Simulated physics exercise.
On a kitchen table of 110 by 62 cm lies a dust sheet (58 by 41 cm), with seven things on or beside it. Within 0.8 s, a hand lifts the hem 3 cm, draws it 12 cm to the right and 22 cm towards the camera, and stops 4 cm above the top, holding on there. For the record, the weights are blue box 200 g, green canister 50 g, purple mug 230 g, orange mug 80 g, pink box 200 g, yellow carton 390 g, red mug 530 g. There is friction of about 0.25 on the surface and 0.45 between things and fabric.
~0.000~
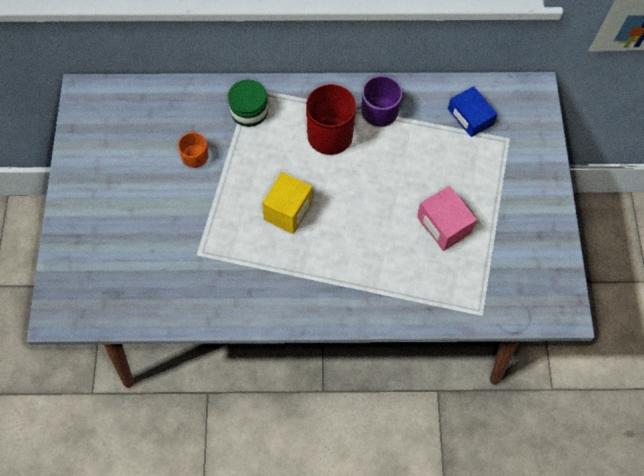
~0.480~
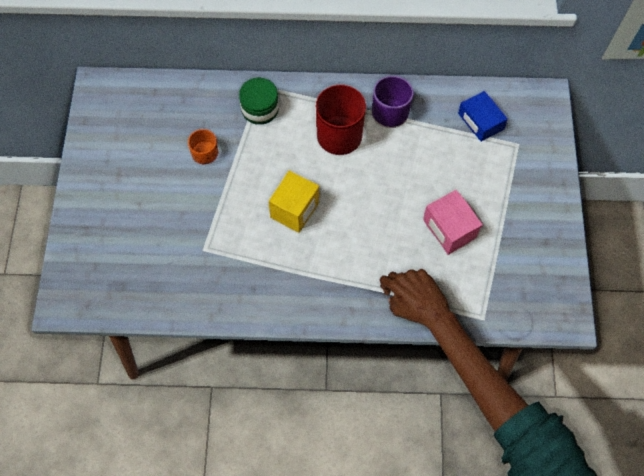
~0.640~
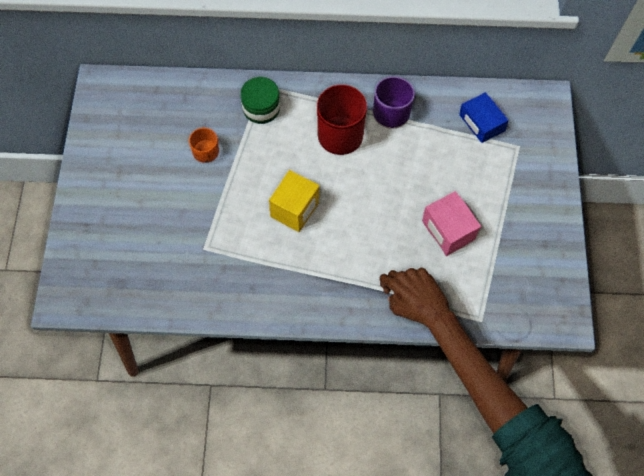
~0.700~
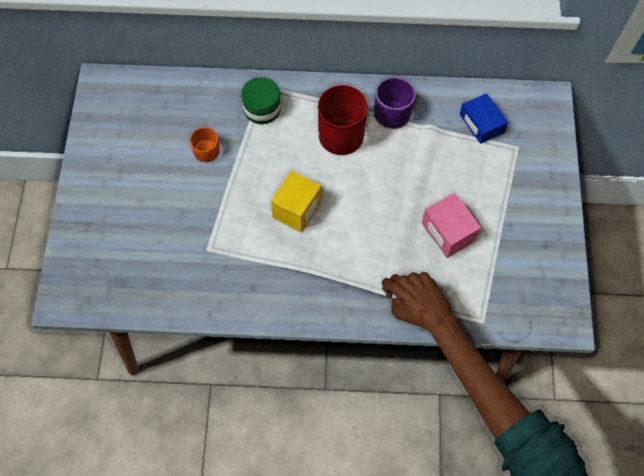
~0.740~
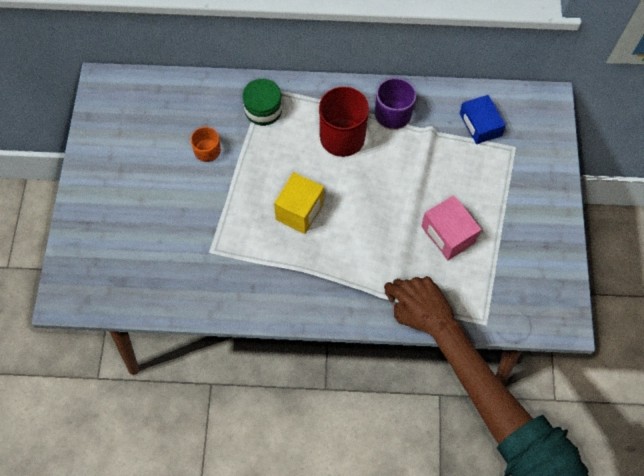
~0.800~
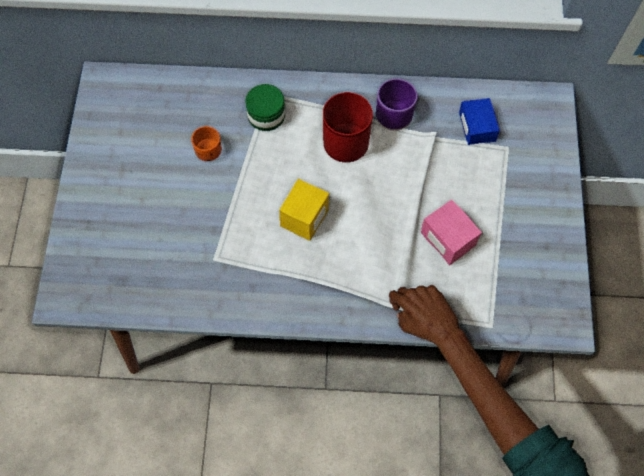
A hand grips the white cloth's front edge and pulls it slightly right, wrinkling it.
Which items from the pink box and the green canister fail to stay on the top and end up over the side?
It ends like this: The pink box is still on top, the green canister is still on top.
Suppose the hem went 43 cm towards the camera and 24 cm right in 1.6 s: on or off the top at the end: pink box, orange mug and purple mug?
Then pink box is lost over the edge, orange mug holds on and purple mug holds on.
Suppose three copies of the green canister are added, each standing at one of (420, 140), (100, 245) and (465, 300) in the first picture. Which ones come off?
Log, listed order - kept / kept / lost.
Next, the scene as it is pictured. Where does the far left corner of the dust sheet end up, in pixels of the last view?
(298, 187), roughly.
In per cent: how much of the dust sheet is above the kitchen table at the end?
Around 70 percent.
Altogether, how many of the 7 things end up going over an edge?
0 in all.
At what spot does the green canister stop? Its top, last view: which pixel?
Last view, top position: About (298, 197).
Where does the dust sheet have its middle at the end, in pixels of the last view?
Roughly at (420, 302) in the last picture.
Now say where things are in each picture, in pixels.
In the first picture, pink box (449, 211); green canister (247, 95); dust sheet corners (197, 255) (509, 139) (482, 315).
In the second picture, dust sheet corners (203, 251) (519, 144); grip (389, 294).
In the third picture, dust sheet corners (204, 249) (520, 147); grip (389, 292).
In the fourth picture, dust sheet corners (207, 250) (519, 147); grip (391, 296).
In the fifth picture, blue box (484, 114); yellow carton (299, 194); pink box (453, 220); dust sheet corners (210, 253) (516, 148); grip (394, 301).
In the sixth picture, pink box (453, 225); green canister (265, 100); dust sheet corners (214, 260) (509, 148) (492, 328); grip (398, 309).
By 1.0 s, 100 % of the dust sheet is still over the top; green canister 10 cm off its start, pink box 7 cm off its start, yellow carton 11 cm off its start.
By 1.1 s, 90 % of the dust sheet is still over the top; green canister 17 cm off its start, pink box 13 cm off its start, yellow carton 18 cm off its start.
By 1.3 s, 75 % of the dust sheet is still over the top; green canister 23 cm off its start at (294, 184), pink box 19 cm off its start at (490, 306), yellow carton 24 cm off its start at (344, 297).
By 1.4 s, 70 % of the dust sheet is still over the top; green canister 26 cm off its start, pink box 22 cm off its start, yellow carton 27 cm off its start.
By 3.0 s, 70 % of the dust sheet is still over the top; green canister 26 cm off its start at (298, 197), pink box 22 cm off its start at (499, 318), yellow carton 27 cm off its start at (350, 313), red mug 25 cm off its start at (391, 212).
